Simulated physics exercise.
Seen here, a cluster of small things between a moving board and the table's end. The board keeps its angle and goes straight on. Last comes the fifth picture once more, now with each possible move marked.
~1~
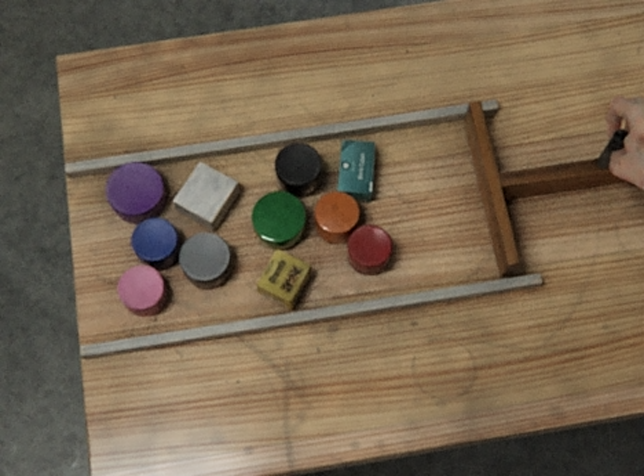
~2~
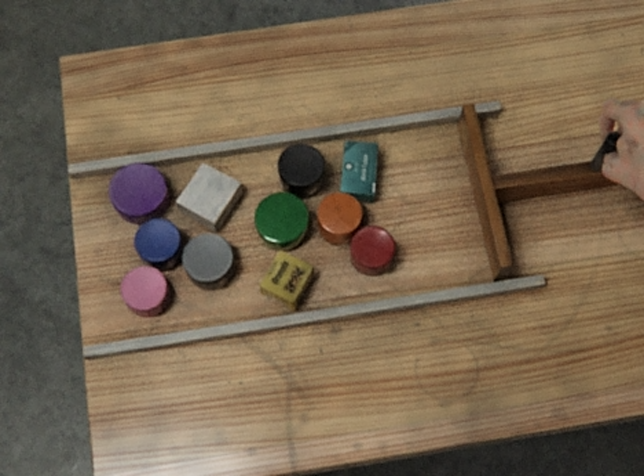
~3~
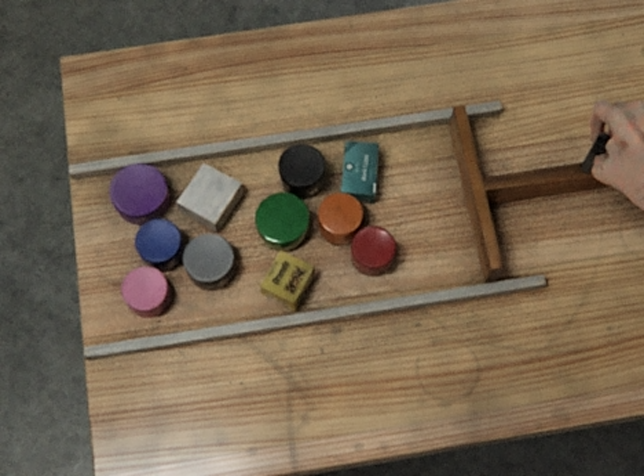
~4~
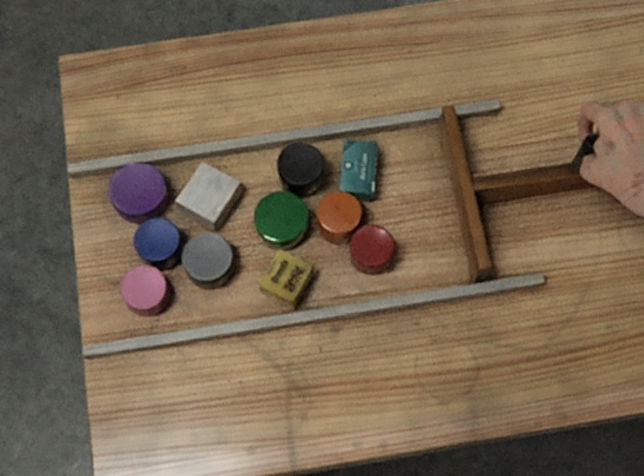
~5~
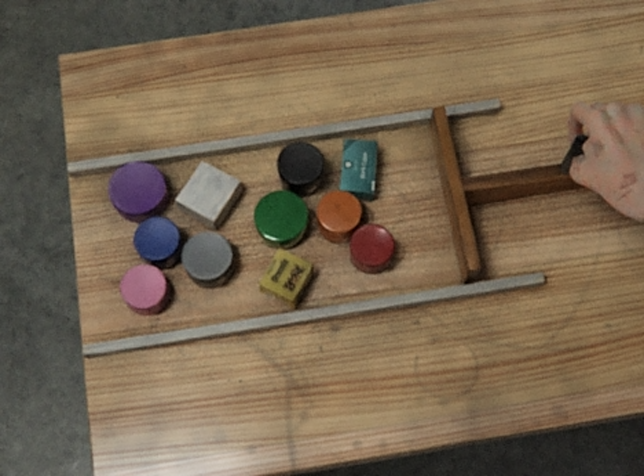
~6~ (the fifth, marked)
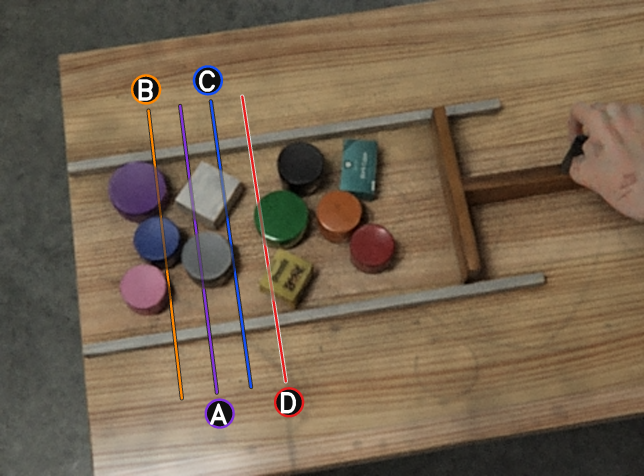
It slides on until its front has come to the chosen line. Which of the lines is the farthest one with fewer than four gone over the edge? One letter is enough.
Line A.
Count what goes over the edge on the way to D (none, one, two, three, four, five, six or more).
The count is none.
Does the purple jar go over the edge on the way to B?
By then, yes.
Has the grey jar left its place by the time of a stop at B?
Yes.
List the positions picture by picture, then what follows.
In the first frame, black jar (298, 171); orange tin (337, 218); yellow packet (284, 280).
In the second frame, board (488, 183); turquoise packet (360, 172).
In the third frame, board (478, 184); red tub (373, 251).
In the fourth frame, board (467, 184); green pot (282, 221).
In the fifth frame, board (457, 185); pink jar (146, 291); blue tub (159, 244); black jar (300, 170).
On the marked copy, A at (198, 242); B at (164, 247); C at (230, 237); D at (263, 232).
Following A. Soon after the start, board (364, 199); black jar (290, 172); red tub (343, 260).
Later, board (271, 214); purple jar (101, 194); pink jar (129, 297).
In the end, board (198, 225); blue tub over the edge; purple jar over the edge; two fallen.
As for the rest, B drops five; C is within the limit but short; D is within the limit but short.
